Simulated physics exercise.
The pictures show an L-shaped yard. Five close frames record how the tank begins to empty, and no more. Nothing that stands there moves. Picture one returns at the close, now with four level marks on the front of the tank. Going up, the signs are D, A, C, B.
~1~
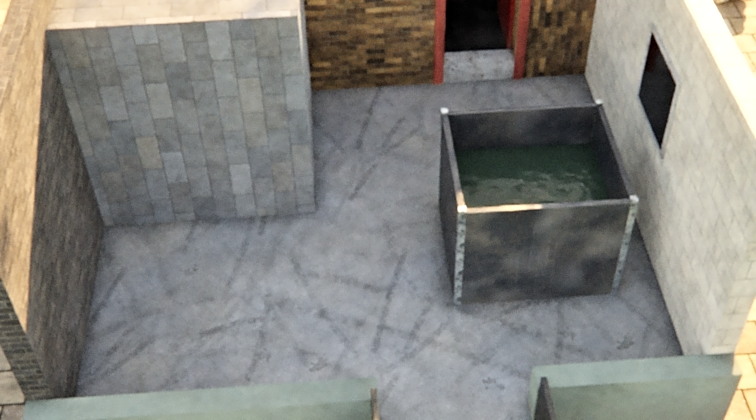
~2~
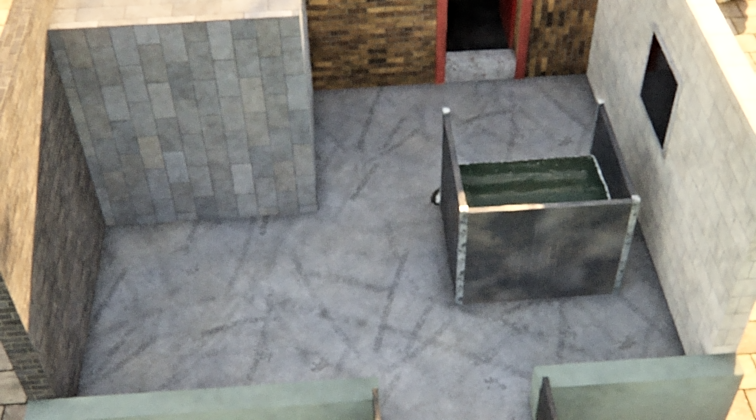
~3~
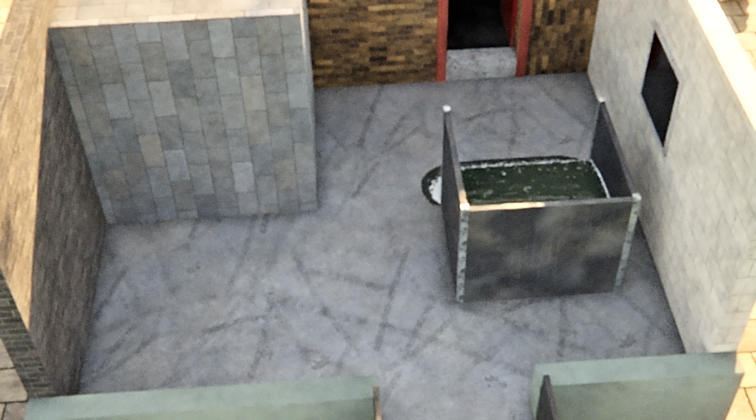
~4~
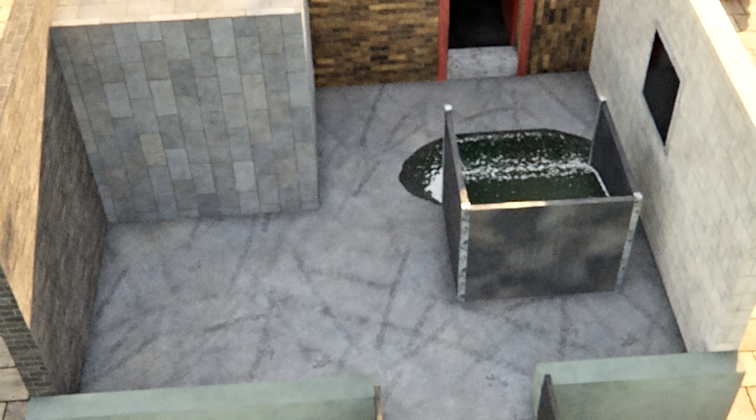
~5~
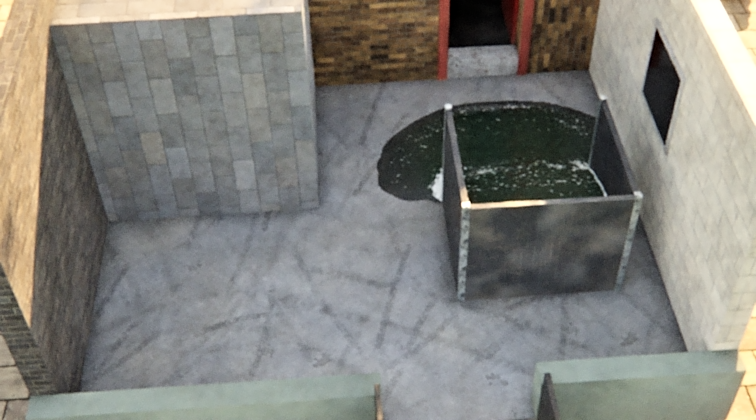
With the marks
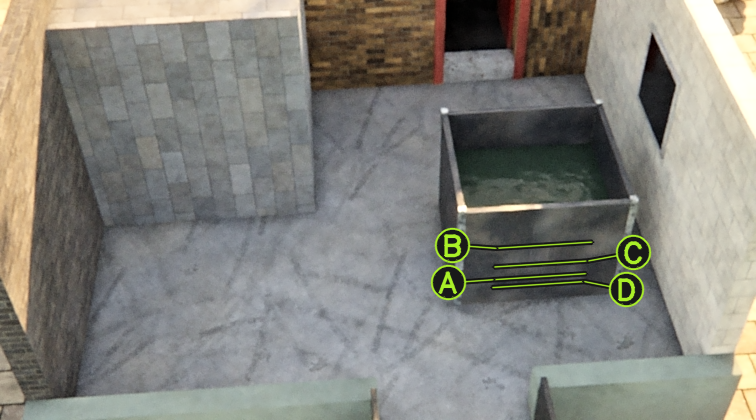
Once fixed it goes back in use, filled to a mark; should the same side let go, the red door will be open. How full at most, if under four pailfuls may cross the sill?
Take C.
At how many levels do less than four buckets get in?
Three.
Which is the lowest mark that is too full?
Mark B.
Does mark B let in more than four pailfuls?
Yes.
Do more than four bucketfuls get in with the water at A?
No, that is safe.
On the marked copy, A at (539, 276); B at (544, 245); C at (541, 263); D at (538, 284); from the bottom up D, A, C, B.
For mark A, nothing gets over.
For mark B, about 10 bucketfuls get in.
For mark C, a splash gets over, under a bucket.
For mark D, nothing gets over.
